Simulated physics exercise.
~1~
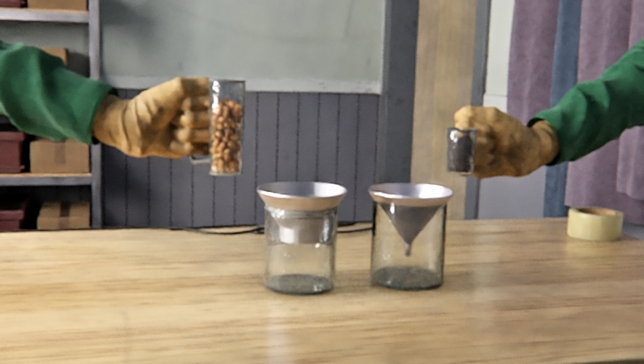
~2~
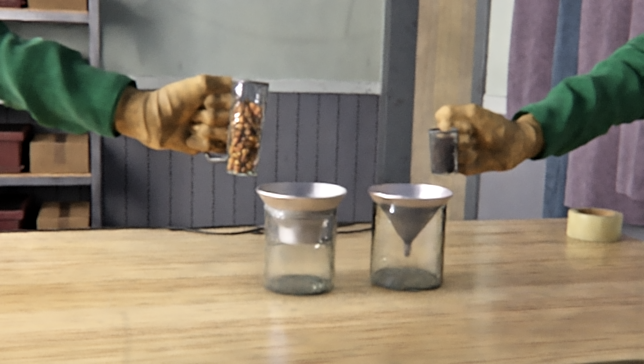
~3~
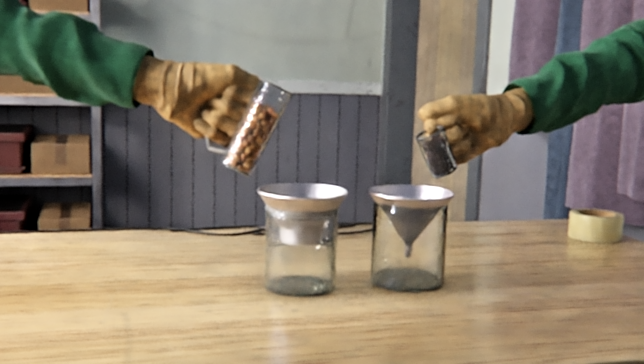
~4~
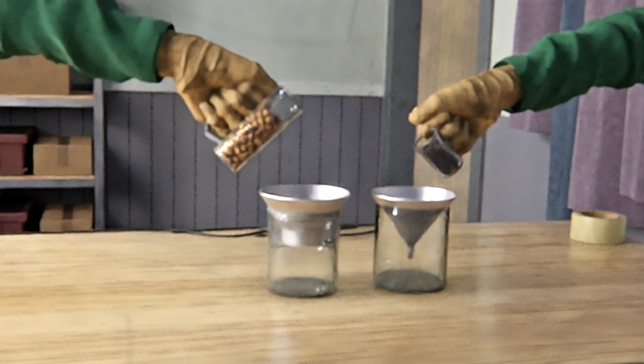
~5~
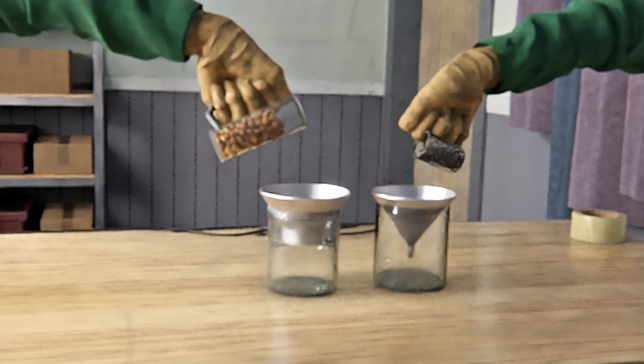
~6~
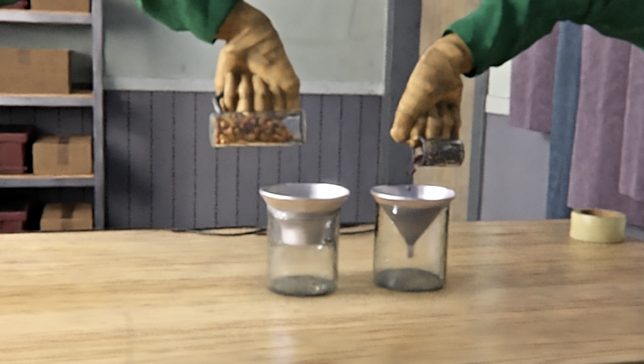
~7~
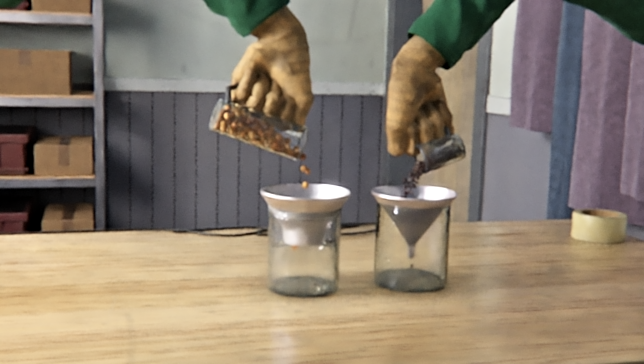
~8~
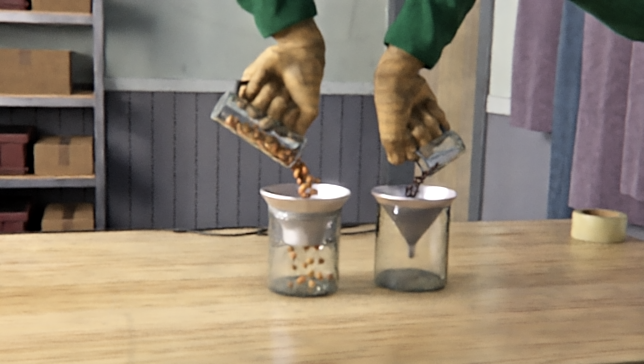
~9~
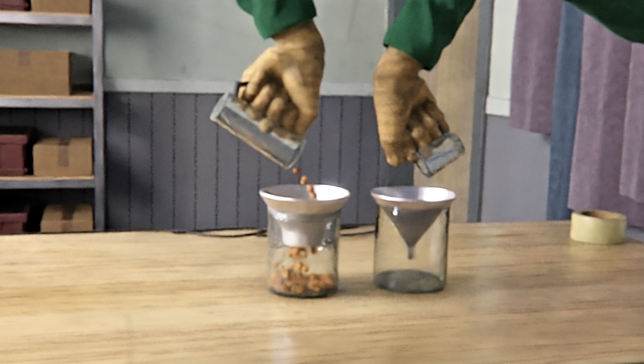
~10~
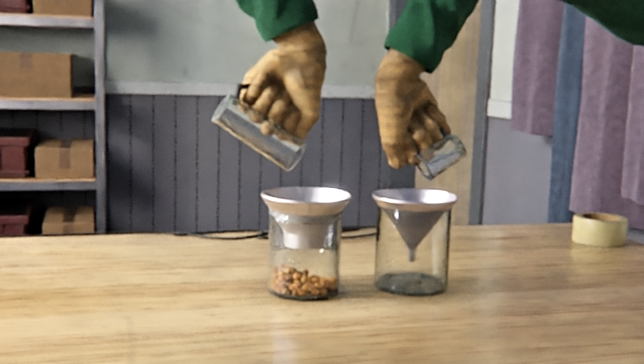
Two gloved hands tipped small glass cups over funnels set in a pair of jars, and the orange-brown pieces on the left tumbled through and piled up below, while nearly all the dark bits on the right stayed stuck in their funnel.
